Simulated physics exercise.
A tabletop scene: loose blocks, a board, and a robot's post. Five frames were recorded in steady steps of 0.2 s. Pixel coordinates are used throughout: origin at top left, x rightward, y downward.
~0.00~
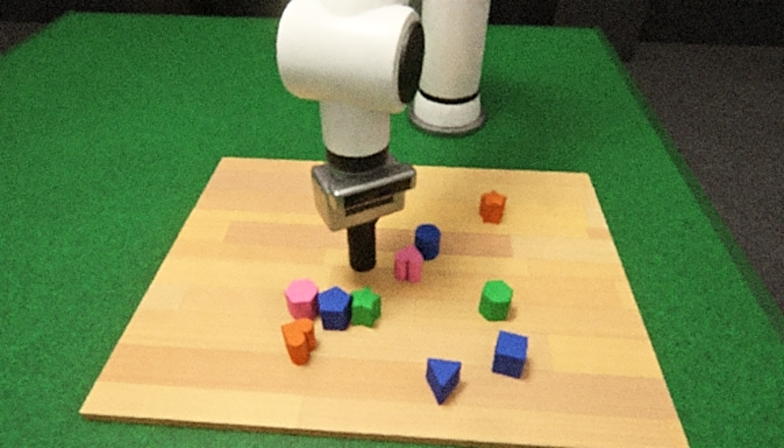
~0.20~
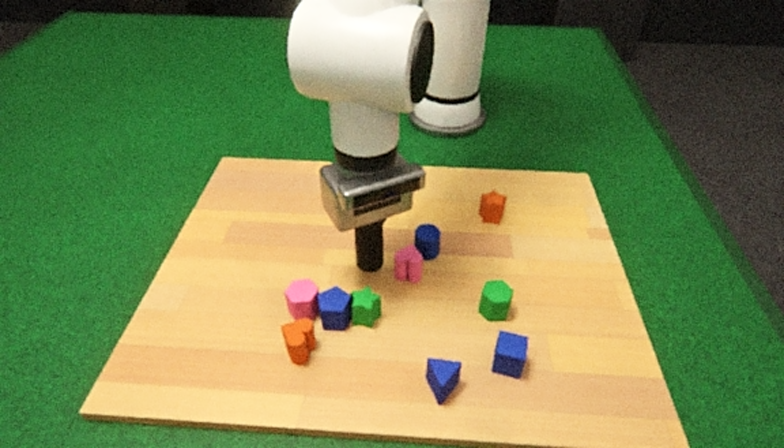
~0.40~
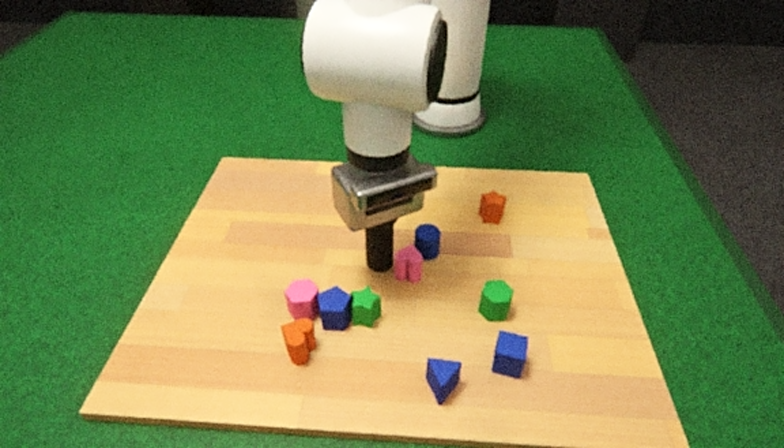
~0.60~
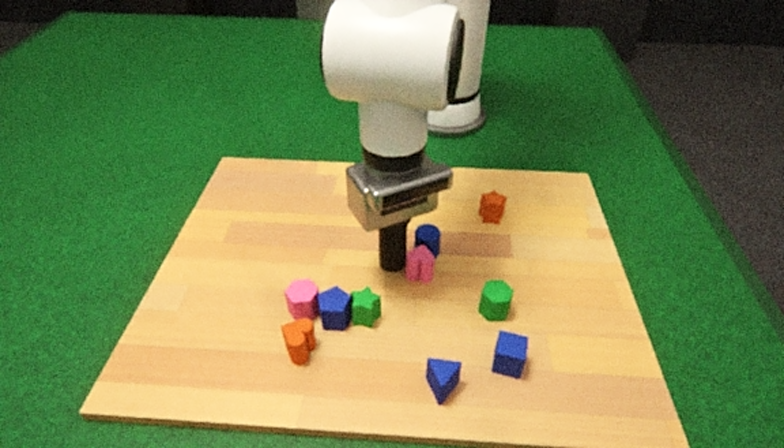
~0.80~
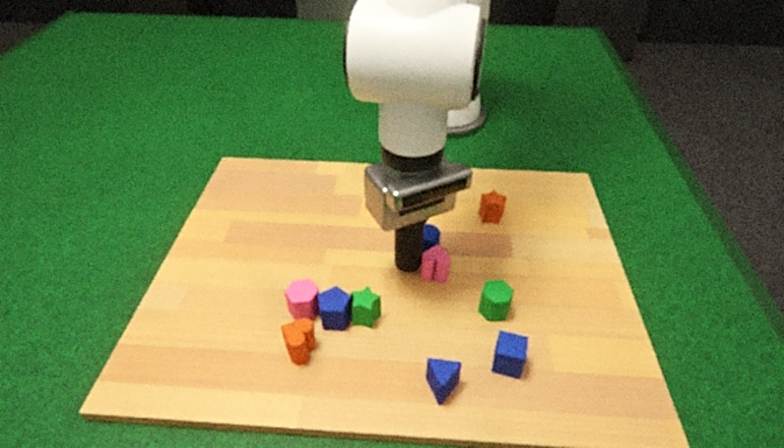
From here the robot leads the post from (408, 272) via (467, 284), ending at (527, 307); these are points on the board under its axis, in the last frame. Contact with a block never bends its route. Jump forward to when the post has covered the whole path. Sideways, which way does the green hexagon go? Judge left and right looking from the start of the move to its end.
Side: Right.
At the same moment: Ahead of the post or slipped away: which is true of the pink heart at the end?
Slipped off.
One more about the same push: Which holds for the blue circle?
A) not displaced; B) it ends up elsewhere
Choice A: Not displaced.
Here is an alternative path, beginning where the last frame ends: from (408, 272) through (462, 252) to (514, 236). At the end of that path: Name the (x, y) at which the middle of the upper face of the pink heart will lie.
Put as a pixel place, it's (469, 252).
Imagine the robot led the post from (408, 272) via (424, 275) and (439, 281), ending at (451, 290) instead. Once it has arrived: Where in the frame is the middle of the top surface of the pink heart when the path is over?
When the path ends, it will be at (474, 261).
What follows on the original path. One third of the way, post (449, 269); pink heart (477, 256), turned 35° anticlockwise.
Two thirds of the way, post (490, 282); pink heart (504, 257), turned 120° anticlockwise; green hexagon (501, 293).
At the end, post (530, 298); blue circle still; pink heart (503, 257), turned 120° anticlockwise; green hexagon (520, 308), turned 75° clockwise.
